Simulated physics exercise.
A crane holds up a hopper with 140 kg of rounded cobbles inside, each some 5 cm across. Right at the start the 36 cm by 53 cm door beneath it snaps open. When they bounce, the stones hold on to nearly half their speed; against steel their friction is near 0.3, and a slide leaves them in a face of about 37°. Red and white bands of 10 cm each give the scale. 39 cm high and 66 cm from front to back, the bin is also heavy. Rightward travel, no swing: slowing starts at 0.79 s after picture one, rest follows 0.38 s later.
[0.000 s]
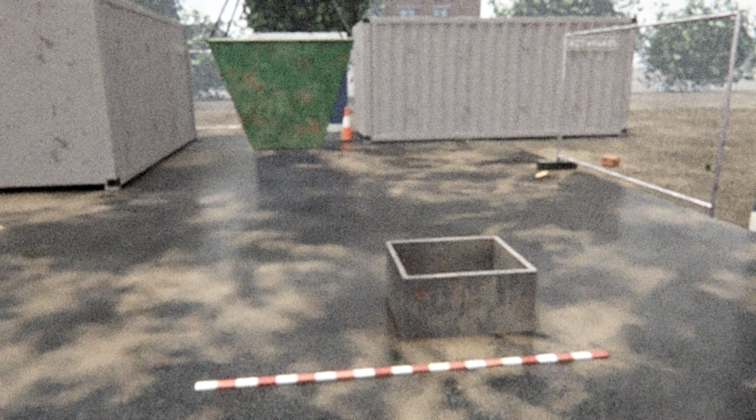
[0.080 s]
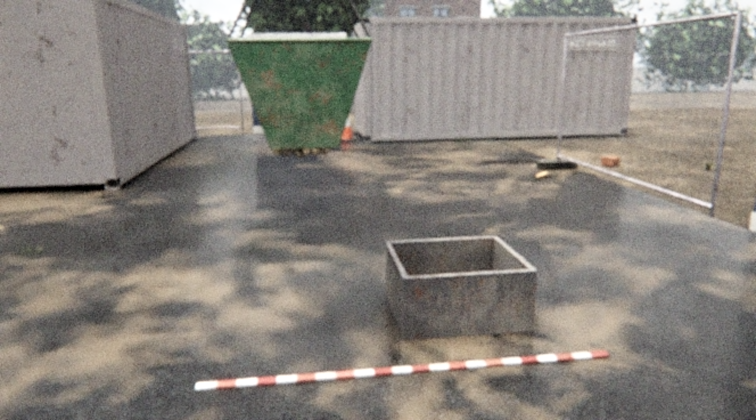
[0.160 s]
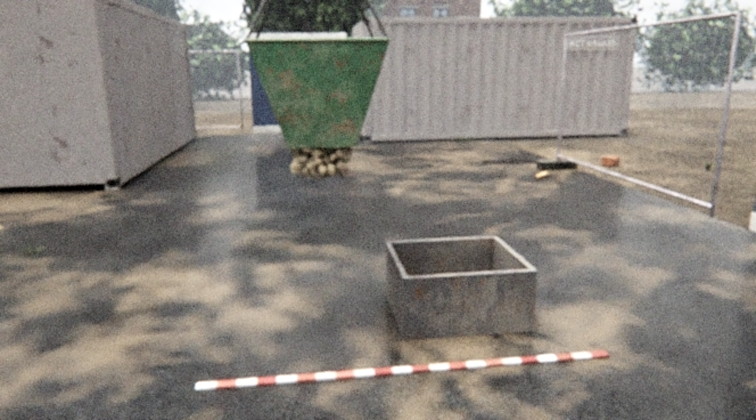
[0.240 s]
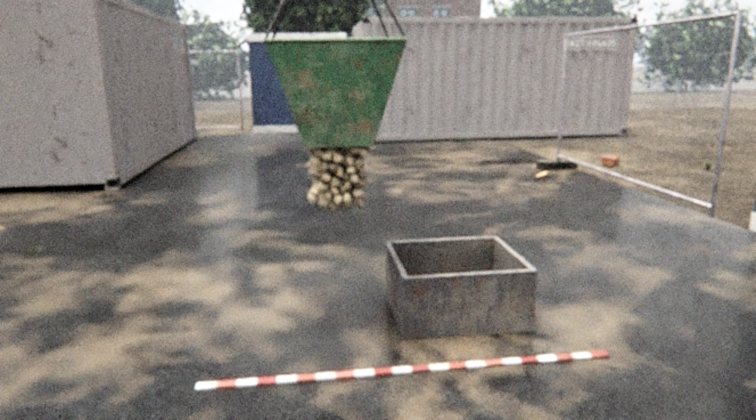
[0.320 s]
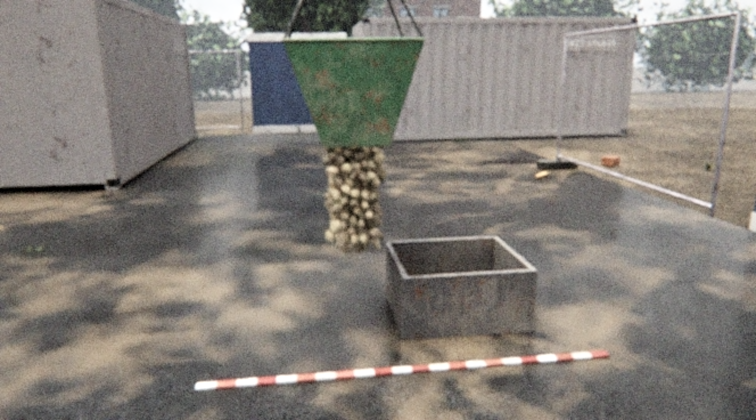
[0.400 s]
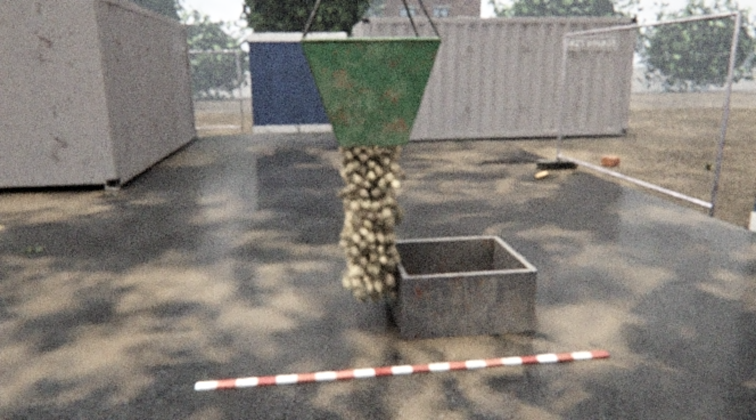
In a paved yard with pale containers and a wire fence, a green hopper hanging from cables moves steadily right, above and behind an open concrete box. Rounded stones begin dropping from its underside, and the falling column lengthens downward until its lower end overlaps the box's left edge.
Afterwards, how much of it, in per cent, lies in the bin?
Roughly 47 in every hundred.
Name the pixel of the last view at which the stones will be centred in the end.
Pixel position of the middle approx (391, 306).
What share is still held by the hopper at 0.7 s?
About 0 %.
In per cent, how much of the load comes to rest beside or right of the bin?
0 %.
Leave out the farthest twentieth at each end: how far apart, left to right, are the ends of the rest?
It covers roughly 150 centimetres from left to right.
After 0.7 s, 0 % in the hopper, 52 % falling or lying left of the bin, 47 % falling or lying in the bin, 1 % falling or lying beside or right of the bin; the stones farthest right are at (488, 289).
After 1.1 s, 0 % in the hopper, 51 % falling or lying left of the bin, 47 % falling or lying in the bin, 2 % falling or lying beside or right of the bin; the stones farthest right are at (515, 295).
After 1.7 s, 0 % in the hopper, 51 % falling or lying left of the bin, 47 % falling or lying in the bin, 2 % falling or lying beside or right of the bin; the stones farthest right are at (533, 296).
After 2.6 s, 0 % in the hopper, 51 % falling or lying left of the bin, 47 % falling or lying in the bin, 2 % falling or lying beside or right of the bin; the stones farthest right are at (537, 296).
After 4.5 s, 0 % in the hopper, 51 % left of the bin, 47 % in the bin, 2 % beside or right of the bin; the stones farthest right are at (537, 296).
